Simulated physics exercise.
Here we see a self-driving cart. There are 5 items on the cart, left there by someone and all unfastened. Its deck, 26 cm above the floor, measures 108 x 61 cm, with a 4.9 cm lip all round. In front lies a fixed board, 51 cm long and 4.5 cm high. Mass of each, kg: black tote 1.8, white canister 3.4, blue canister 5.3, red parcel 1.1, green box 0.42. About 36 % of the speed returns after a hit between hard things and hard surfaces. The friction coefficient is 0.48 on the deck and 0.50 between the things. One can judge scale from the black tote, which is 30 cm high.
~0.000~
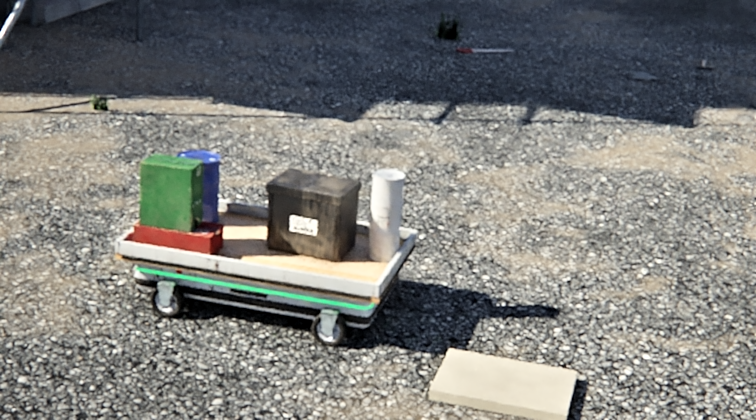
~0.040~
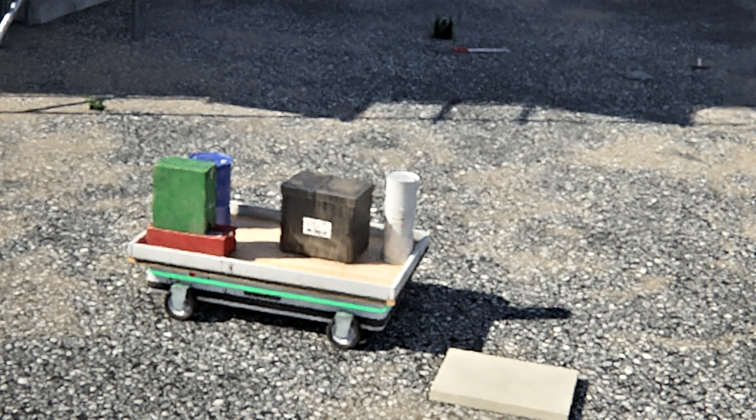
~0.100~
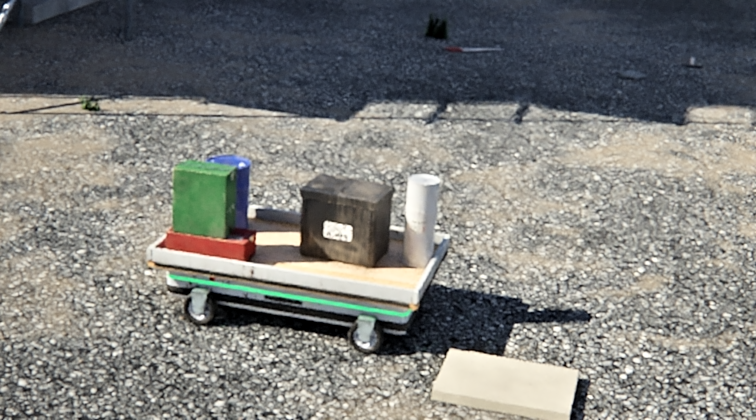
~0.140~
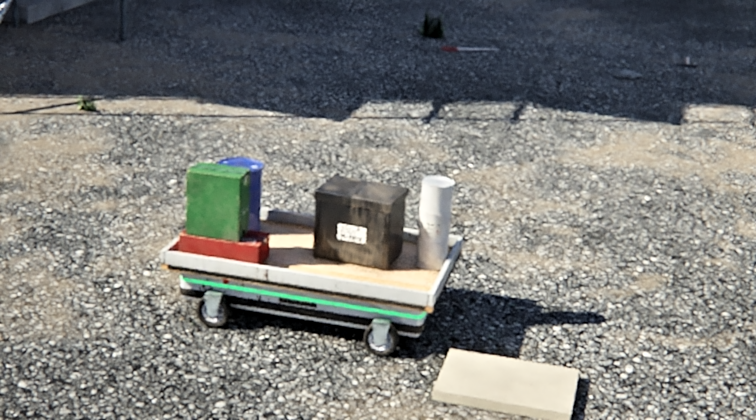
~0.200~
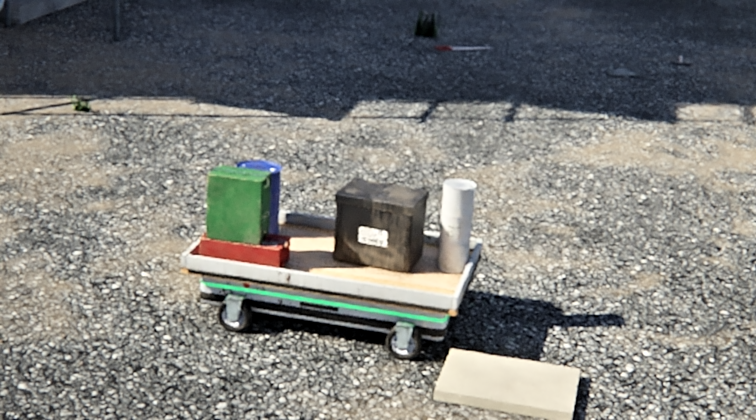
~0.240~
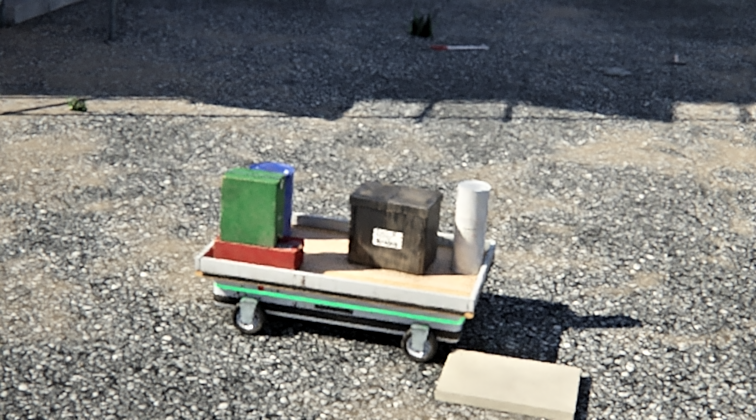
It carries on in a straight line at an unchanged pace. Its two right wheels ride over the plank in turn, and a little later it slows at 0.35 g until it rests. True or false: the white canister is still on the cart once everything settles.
False.
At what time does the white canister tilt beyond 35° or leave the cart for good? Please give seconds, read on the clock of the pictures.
At about 0.8 s.
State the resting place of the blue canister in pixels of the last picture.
Resting point, approx. (728, 265) px.
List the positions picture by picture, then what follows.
In the first frame, 0 cm covered; white canister (386, 216); black tote (313, 215).
In the second frame, 6 cm covered; red parcel (192, 239); green box (185, 195).
In the third frame, 15 cm covered; black tote (346, 221).
In the fourth frame, 21 cm covered; red parcel (225, 245); green box (218, 202).
In the fifth frame, 30 cm covered; black tote (380, 226).
In the sixth frame, 36 cm covered; white canister (470, 228); red parcel (259, 251).
Around 0.84 s, 126 cm covered; white canister at 40° to upright near (676, 246); red parcel at 6° to upright; green box shifted 7 cm.
Around 1.14 s, 171 cm covered; white canister now off the cart; green box at 10° to upright; red parcel at 11° to upright.
Finally (2.2 s), off the cart, white canister; not toppled but over 10 cm from the start, green box; the other 3 still in place (within 10 cm).
